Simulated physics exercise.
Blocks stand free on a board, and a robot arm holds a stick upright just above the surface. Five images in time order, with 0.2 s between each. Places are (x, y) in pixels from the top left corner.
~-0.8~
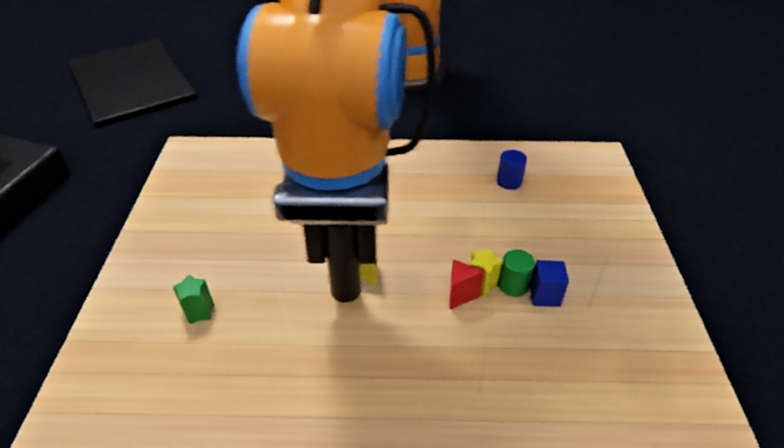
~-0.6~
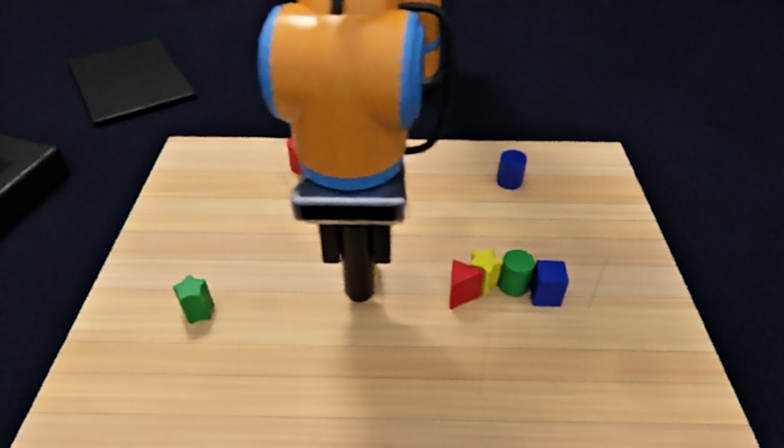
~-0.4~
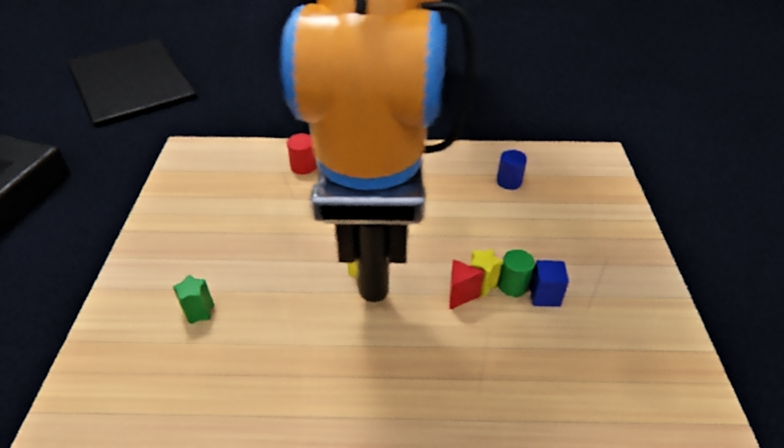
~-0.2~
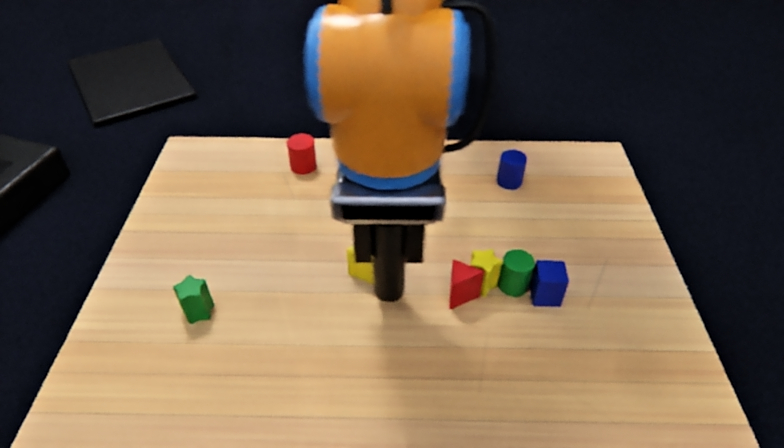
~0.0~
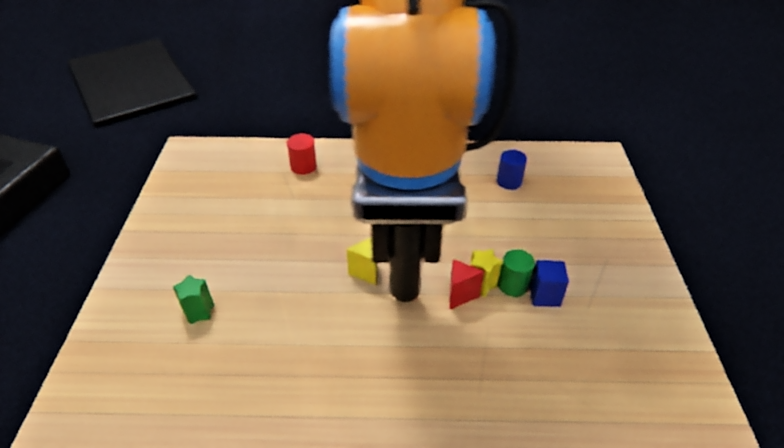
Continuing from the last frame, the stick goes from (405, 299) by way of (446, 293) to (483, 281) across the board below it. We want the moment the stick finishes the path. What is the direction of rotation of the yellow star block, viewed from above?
Viewed from above: Anti-clockwise.
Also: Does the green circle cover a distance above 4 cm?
No, it doesn't check out.
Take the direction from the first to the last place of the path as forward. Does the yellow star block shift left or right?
Facing from start to end, it will go to the left.
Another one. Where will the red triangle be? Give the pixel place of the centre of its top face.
The middle of its upper face should be somewhere near (498, 276).
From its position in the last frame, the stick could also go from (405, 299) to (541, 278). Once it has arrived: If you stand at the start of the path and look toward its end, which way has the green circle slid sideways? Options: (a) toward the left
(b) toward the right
a.
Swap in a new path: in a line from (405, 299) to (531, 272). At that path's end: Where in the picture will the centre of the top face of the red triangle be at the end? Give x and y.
Close to (498, 278).
The first path, step by step. Halfway along, stick (447, 284); red triangle (476, 273); yellow star block (488, 257).
At the end, stick (484, 272); red triangle (498, 276), turned 55° clockwise; yellow star block (510, 242), turned 25° anticlockwise; green circle (538, 250); blue square block (561, 271), turned 30° clockwise.
